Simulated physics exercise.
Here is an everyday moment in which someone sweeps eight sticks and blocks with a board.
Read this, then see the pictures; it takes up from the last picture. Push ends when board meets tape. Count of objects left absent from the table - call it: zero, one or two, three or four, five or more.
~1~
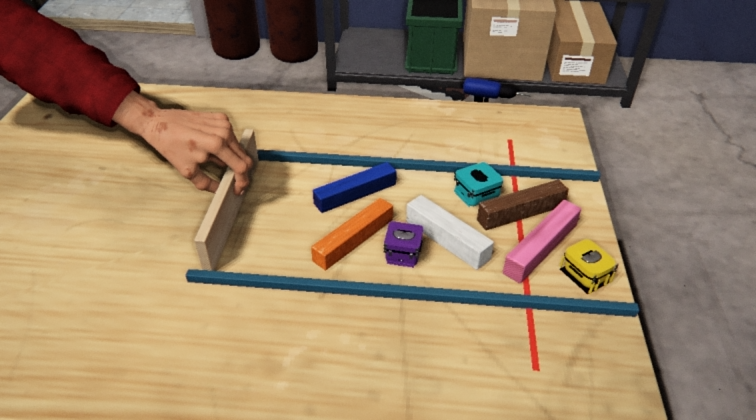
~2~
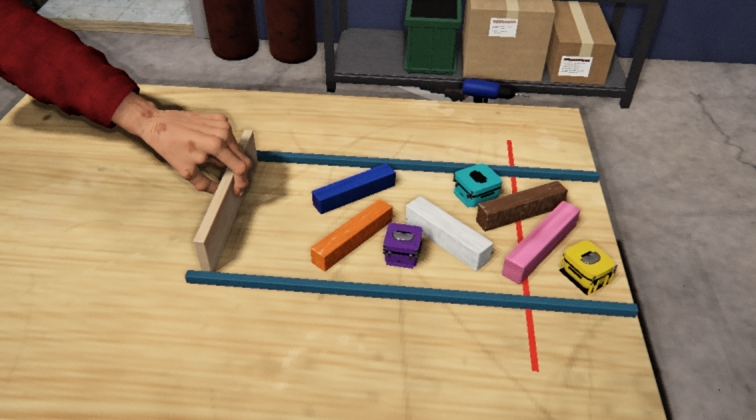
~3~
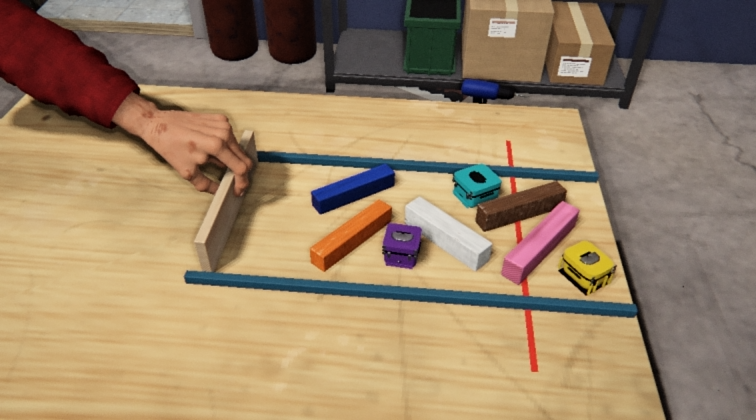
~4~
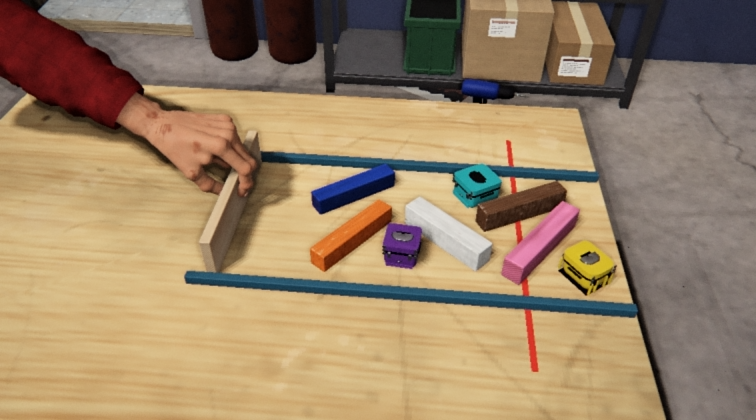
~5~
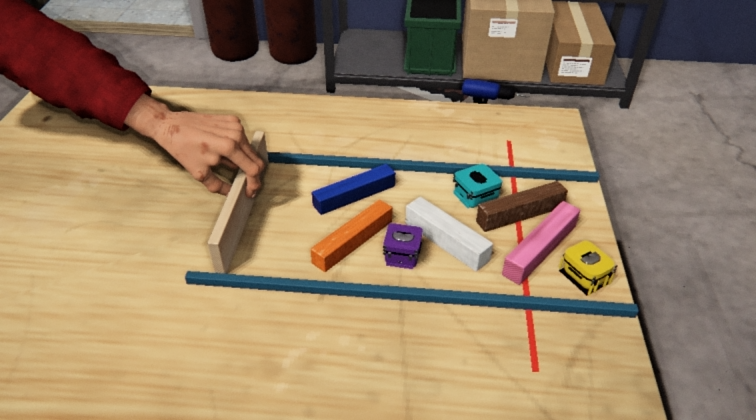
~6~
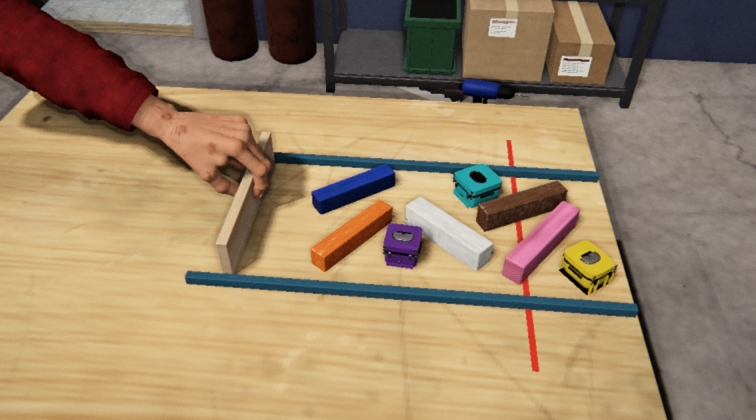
My call is one or two.
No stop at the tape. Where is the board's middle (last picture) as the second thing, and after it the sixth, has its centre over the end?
At (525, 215) for the second, at (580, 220) for the sixth.
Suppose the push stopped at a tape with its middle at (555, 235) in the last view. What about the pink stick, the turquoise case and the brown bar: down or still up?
Observed: Pink stick toppled; turquoise case not toppled; brown bar toppled.
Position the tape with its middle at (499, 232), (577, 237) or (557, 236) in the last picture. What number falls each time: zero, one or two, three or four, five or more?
Place one: Just one or two; place two: Three to four; place three: Three to four.
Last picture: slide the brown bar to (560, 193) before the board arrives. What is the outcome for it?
So it does not drop, then.
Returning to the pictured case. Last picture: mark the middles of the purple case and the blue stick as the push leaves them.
Answer: First (569, 277), after that (526, 198).
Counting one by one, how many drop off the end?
The count is 1.
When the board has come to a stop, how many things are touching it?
The count in contact is 2.
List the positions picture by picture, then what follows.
The first picture shows yellow case (588, 266); pink stick (543, 240); brown bar (523, 205); board (231, 196); tape (520, 232).
The second picture shows pink stick (542, 241); blue stick (355, 188).
The third picture shows brown bar (521, 206); orange bar (353, 234).
The fourth picture shows yellow case (586, 267); board (235, 197).
The fifth picture shows pink stick (542, 241); purple case (403, 246).
The sixth picture shows yellow case (587, 267); pink stick (542, 241); brown bar (522, 206); board (249, 198); tape (520, 233).
Early on, none off yet; yellow case at rest near (587, 267); pink stick at rest near (542, 241); brown bar at rest near (522, 206).
A while later, none off yet; yellow case at rest near (587, 267); pink stick moving near (551, 246); brown bar at rest near (522, 206).
Further along, none off yet; yellow case travelled about its own width near (624, 274); pink stick travelled a little near (584, 252); brown bar travelled a little near (569, 200).
Finally, the number that fall off is one or two; lost, yellow case.
